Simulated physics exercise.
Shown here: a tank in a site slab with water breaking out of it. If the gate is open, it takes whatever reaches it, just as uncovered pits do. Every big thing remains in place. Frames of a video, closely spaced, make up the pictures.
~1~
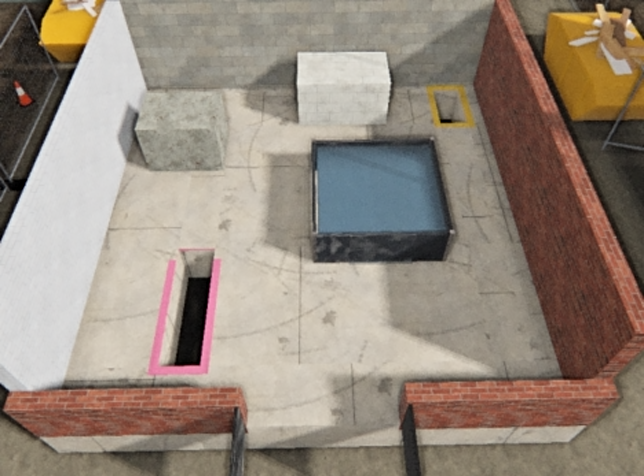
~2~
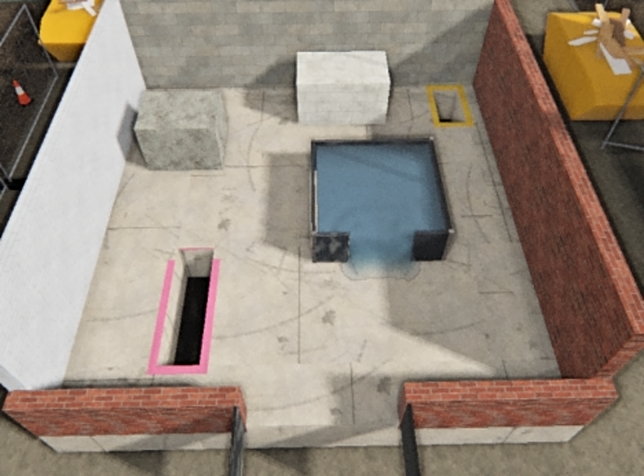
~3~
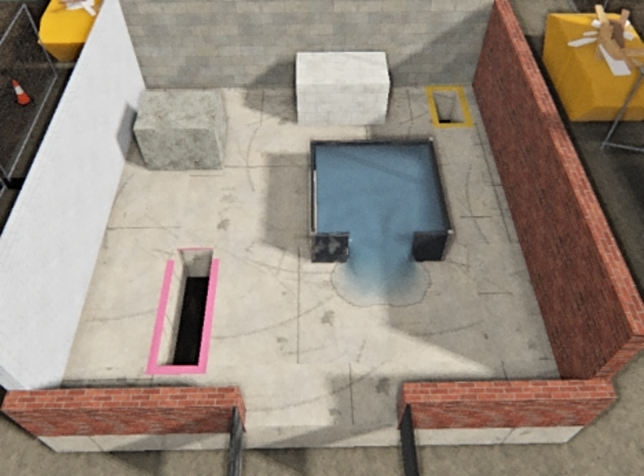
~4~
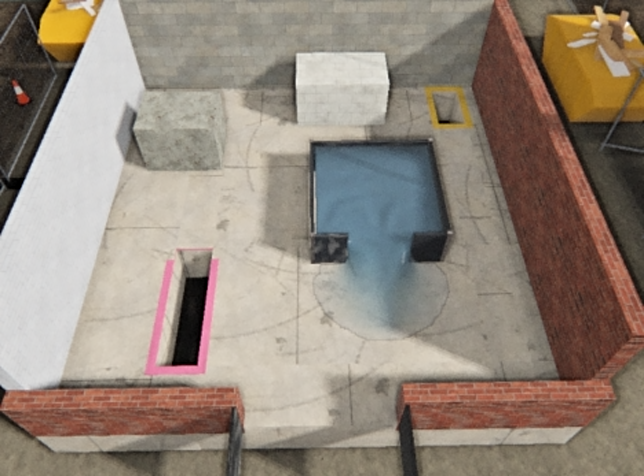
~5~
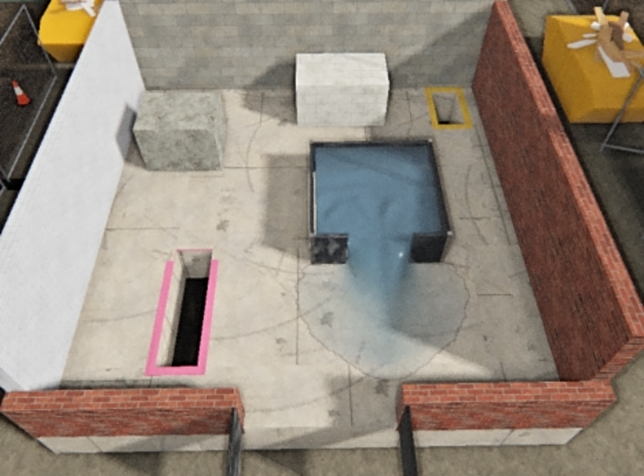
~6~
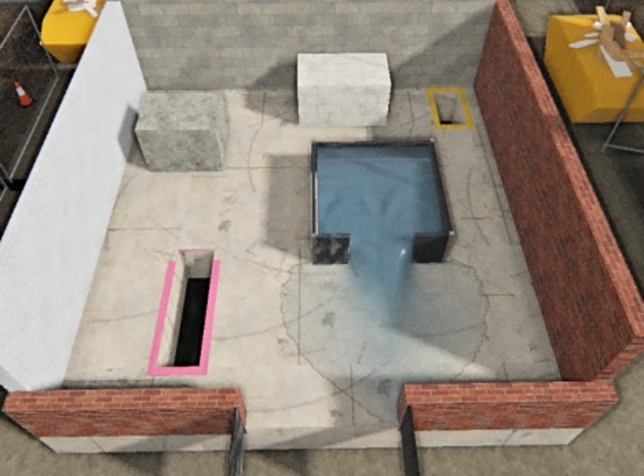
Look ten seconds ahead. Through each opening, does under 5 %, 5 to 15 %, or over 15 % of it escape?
In the end the gate ends up with a large portion - topping fifteen per cent. The pink pit ends up with a tiny portion - beneath five per cent. The yellow pit ends up with a moderate portion - five to fifteen per cent.
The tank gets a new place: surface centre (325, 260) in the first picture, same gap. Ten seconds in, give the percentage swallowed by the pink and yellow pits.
The pink pit ends up with 0 per cent and the yellow pit with 0 per cent.
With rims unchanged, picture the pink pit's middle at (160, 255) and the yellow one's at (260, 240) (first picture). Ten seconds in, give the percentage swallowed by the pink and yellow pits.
Split: Pink 2 %, yellow 0 %.
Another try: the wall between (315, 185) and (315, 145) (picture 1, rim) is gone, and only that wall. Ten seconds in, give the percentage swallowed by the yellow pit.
Yellow: About 4 %.
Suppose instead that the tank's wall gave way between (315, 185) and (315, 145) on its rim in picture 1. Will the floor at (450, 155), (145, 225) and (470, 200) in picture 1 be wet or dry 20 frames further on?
Taking them in order, I'd say not reached, swamped and not reached.
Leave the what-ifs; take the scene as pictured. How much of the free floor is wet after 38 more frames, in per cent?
I'd estimate some 50 per cent.
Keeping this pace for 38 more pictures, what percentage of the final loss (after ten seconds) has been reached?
Approximately 65 %.
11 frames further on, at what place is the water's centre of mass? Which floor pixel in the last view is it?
It's close to (387, 256).
A moment on, water covers 20 % of the floor; the gate 3 %, the pink pit 0 %, the yellow pit 0 %.
Next, water covers 25 % of the floor; the gate 11 %, the pink pit 0 %, the yellow pit 0 %.
Then, water covers 35 % of the floor; the gate 21 %, the pink pit 0 %, the yellow pit 0 %.
Later, water covers 50 % of the floor; the gate 33 %, the pink pit 1 %, the yellow pit 2 %.
In the end, water covers 50 % of the floor; the gate 43 %, the pink pit 2 %, the yellow pit 9 %.
